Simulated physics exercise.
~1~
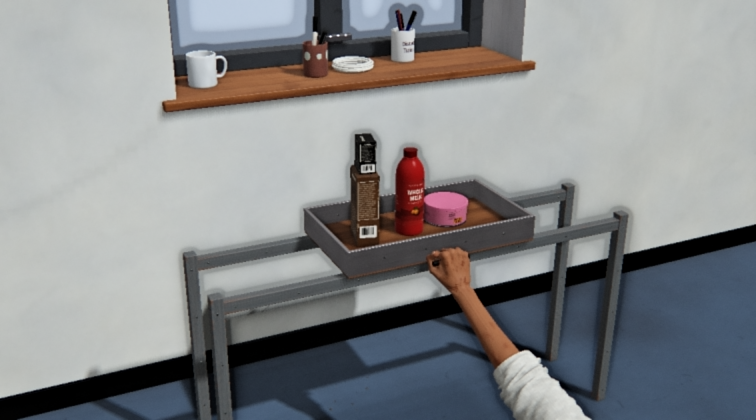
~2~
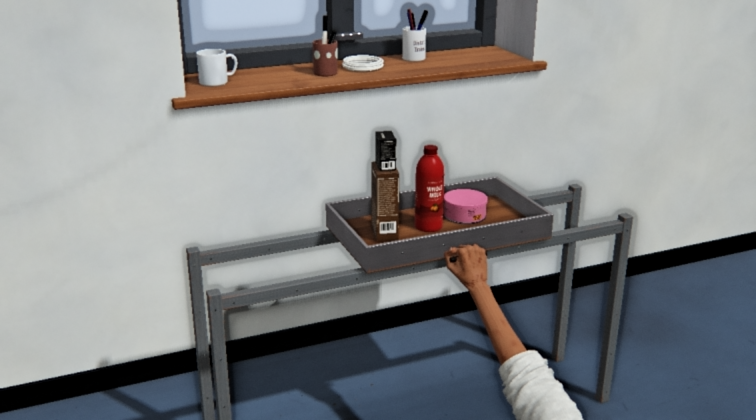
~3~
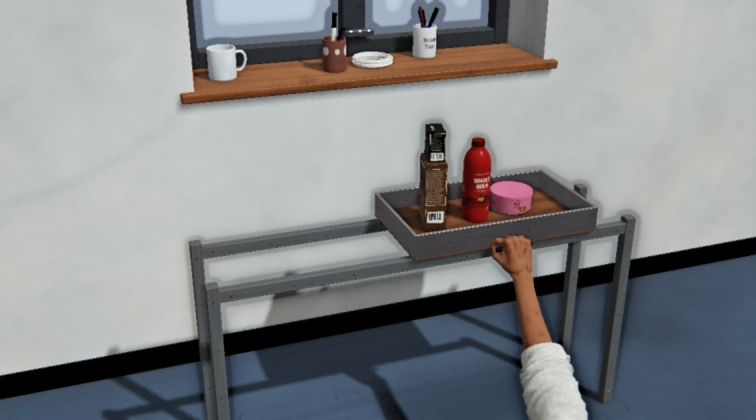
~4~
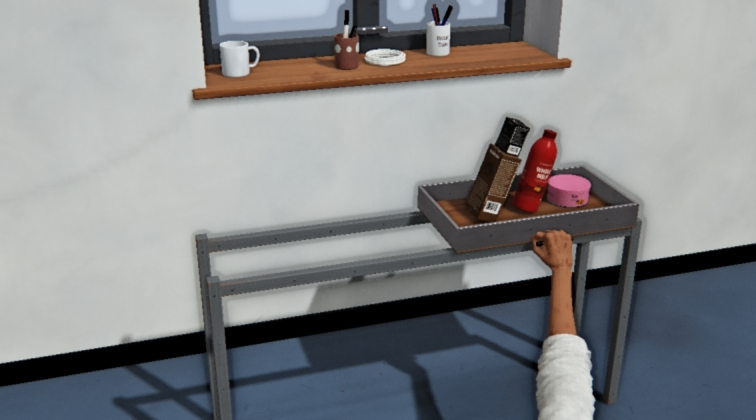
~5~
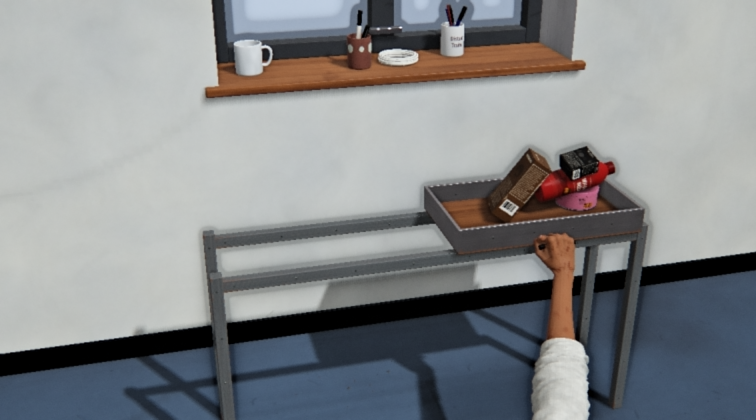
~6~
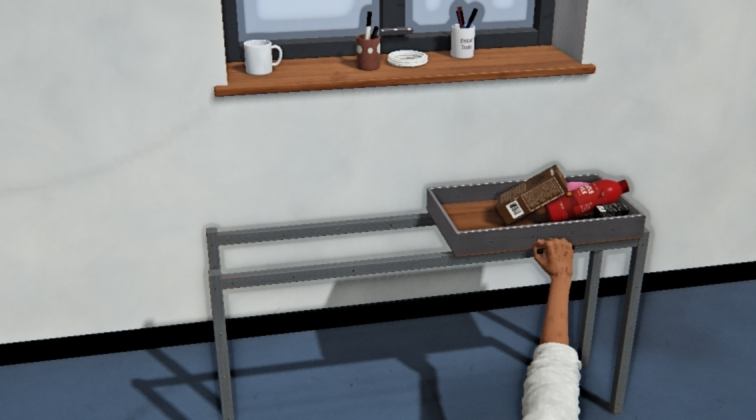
A hand sliding a loaded tray right along a metal frame, the red bottle and two packages toppling beside the pink tub.
